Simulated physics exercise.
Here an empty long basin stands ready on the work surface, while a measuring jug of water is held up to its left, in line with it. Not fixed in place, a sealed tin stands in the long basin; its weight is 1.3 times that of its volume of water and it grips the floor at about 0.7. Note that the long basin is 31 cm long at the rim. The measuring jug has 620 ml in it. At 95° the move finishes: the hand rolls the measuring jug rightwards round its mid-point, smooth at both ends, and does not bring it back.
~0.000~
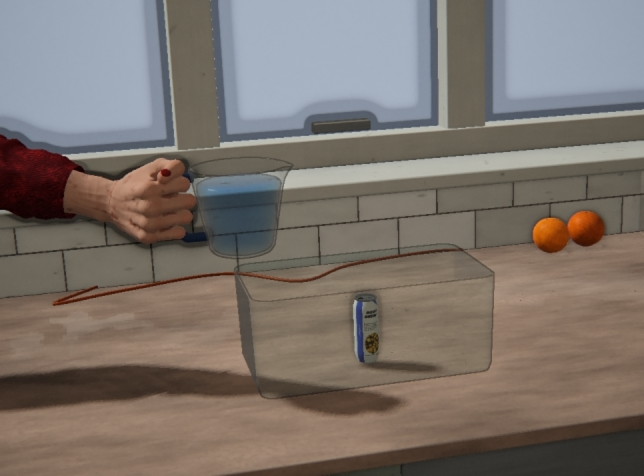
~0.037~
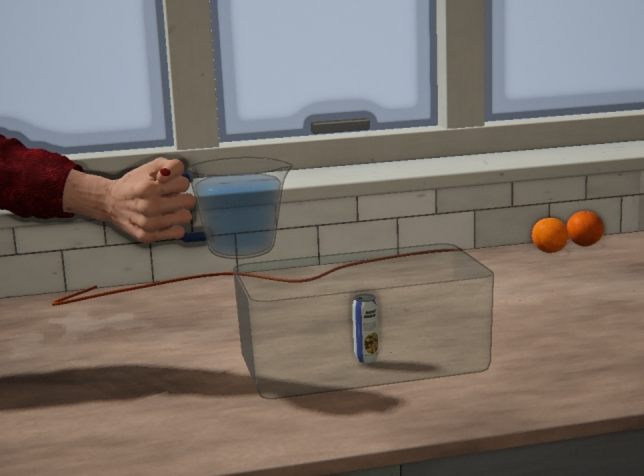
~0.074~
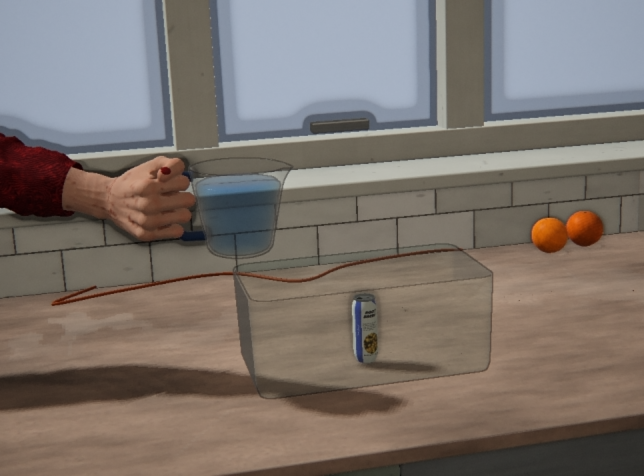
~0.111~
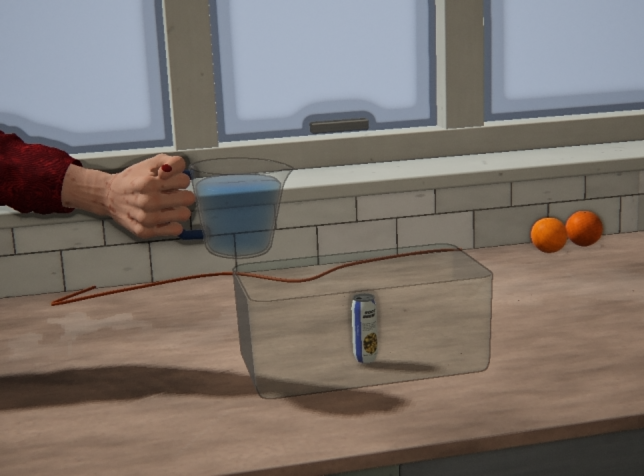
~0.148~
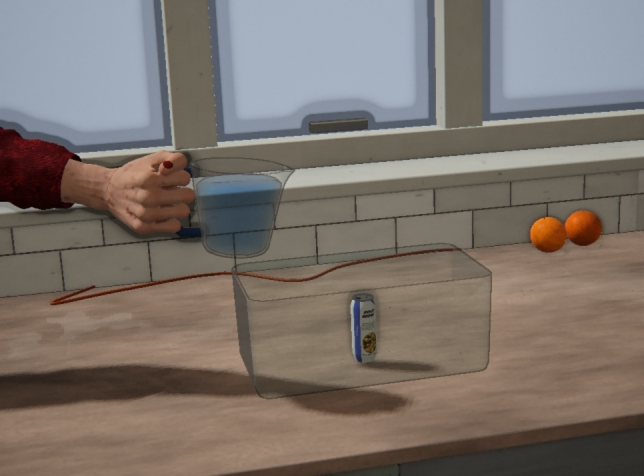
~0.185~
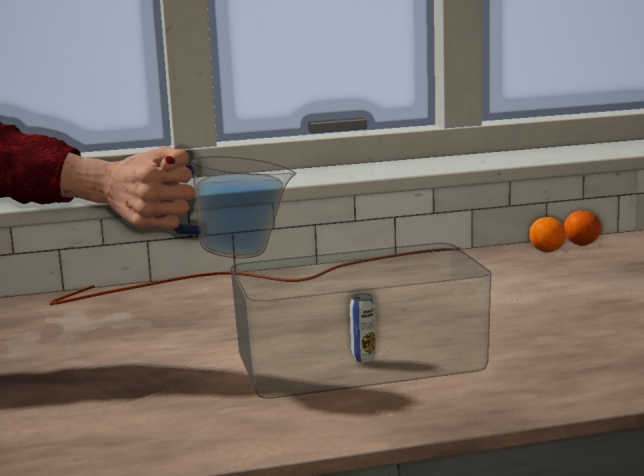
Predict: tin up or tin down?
It stays on its base.
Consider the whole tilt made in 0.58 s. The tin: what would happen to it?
In that case the tin stays vertical.
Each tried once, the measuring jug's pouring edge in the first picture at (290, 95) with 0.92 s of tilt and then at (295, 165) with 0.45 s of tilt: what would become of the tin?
The tin stays vertical the first time and overturns the second time.
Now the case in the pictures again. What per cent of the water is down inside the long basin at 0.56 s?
I'd estimate some 6 percent of the liquid.
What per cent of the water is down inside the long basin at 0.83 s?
Value: Approx. 64 %.
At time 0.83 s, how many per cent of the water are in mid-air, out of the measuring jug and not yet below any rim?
Around 12 percent of the liquid.
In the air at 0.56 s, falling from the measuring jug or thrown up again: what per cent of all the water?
Near 18 per cent at that time.
After 0.56 s the tilt is 63° and 77 per cent is still to pour; the tin stands where it began.
After 0.83 s the tilt is 93° and 23 per cent is still to pour; the tin stands 1 cm from where it began.
After 1.11 s the tilt is 95° and 2 per cent is still to pour; the tin stands 1 cm from where it began.
After 1.42 s the tilt is 95° and 0 per cent is still to pour; the tin stands 2 cm from where it began.
In the end the tin stands 2 cm from where it began.
